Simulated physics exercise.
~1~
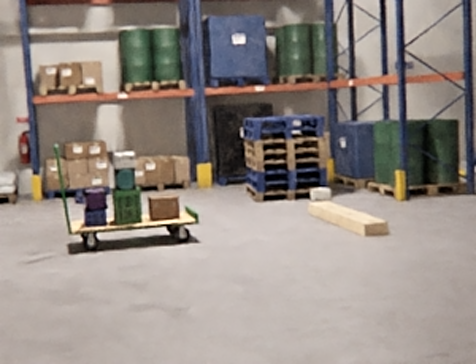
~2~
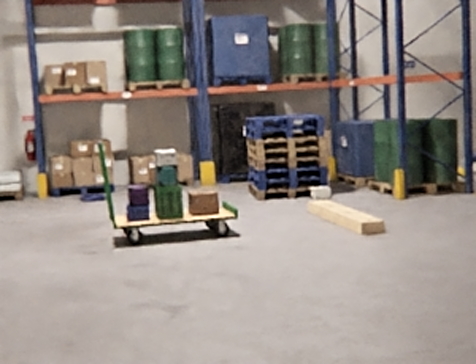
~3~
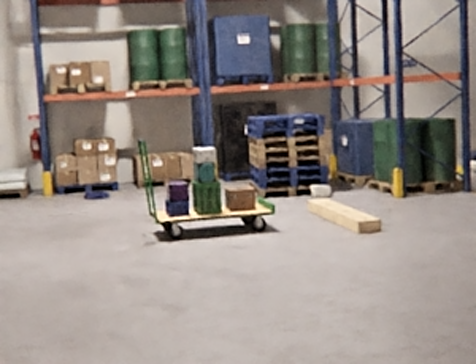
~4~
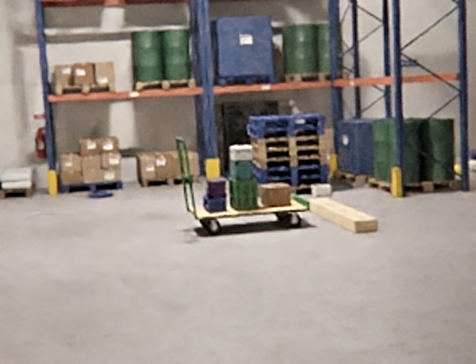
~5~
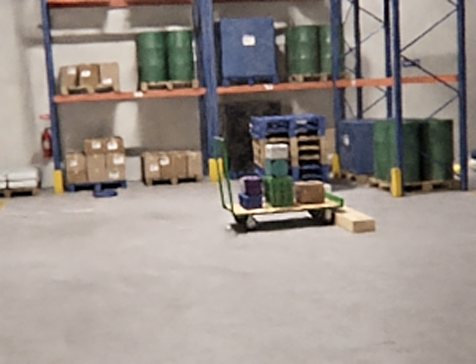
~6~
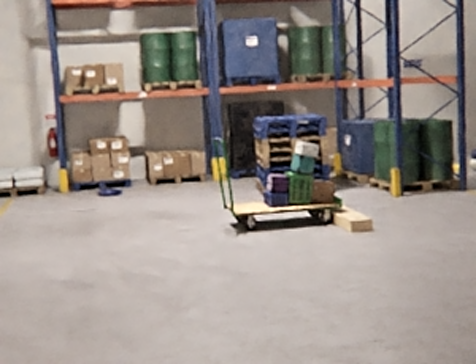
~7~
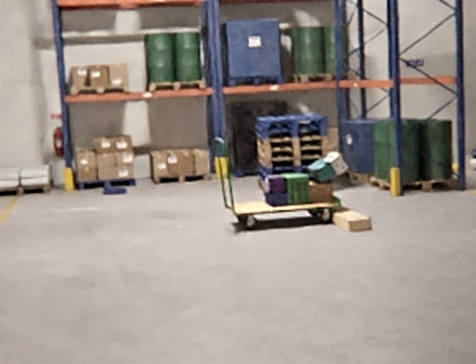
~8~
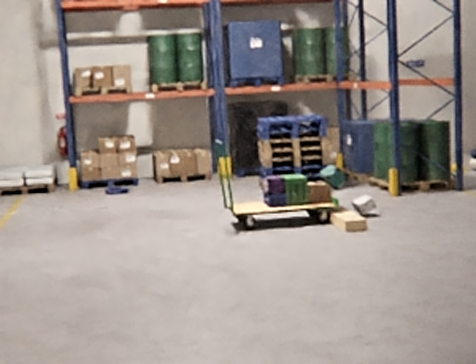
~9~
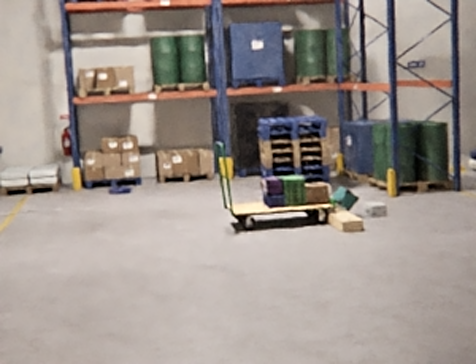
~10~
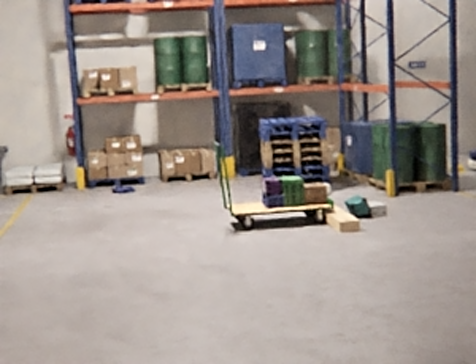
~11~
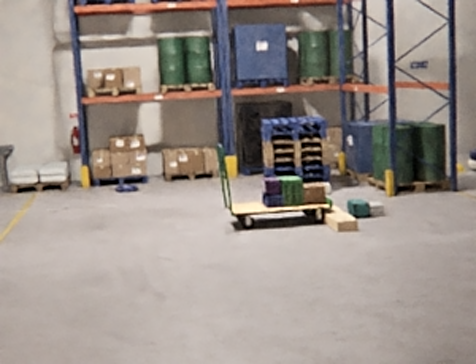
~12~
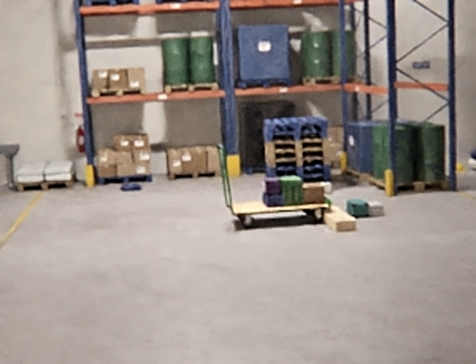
At the start, a flat cart with a green handle rolls right across a warehouse floor, carrying small stacked cases and crates past shelves of boxes and drums. It keeps moving steadily until it stops abruptly against a pale wooden beam lying on the floor. The white box and teal case on top of the green crate tip forward together and tumble over the front edge. The white box lands on the floor beyond the beam, and the teal case drops beside it. The purple, blue, green and brown items remain on the cart, bunched near its front.
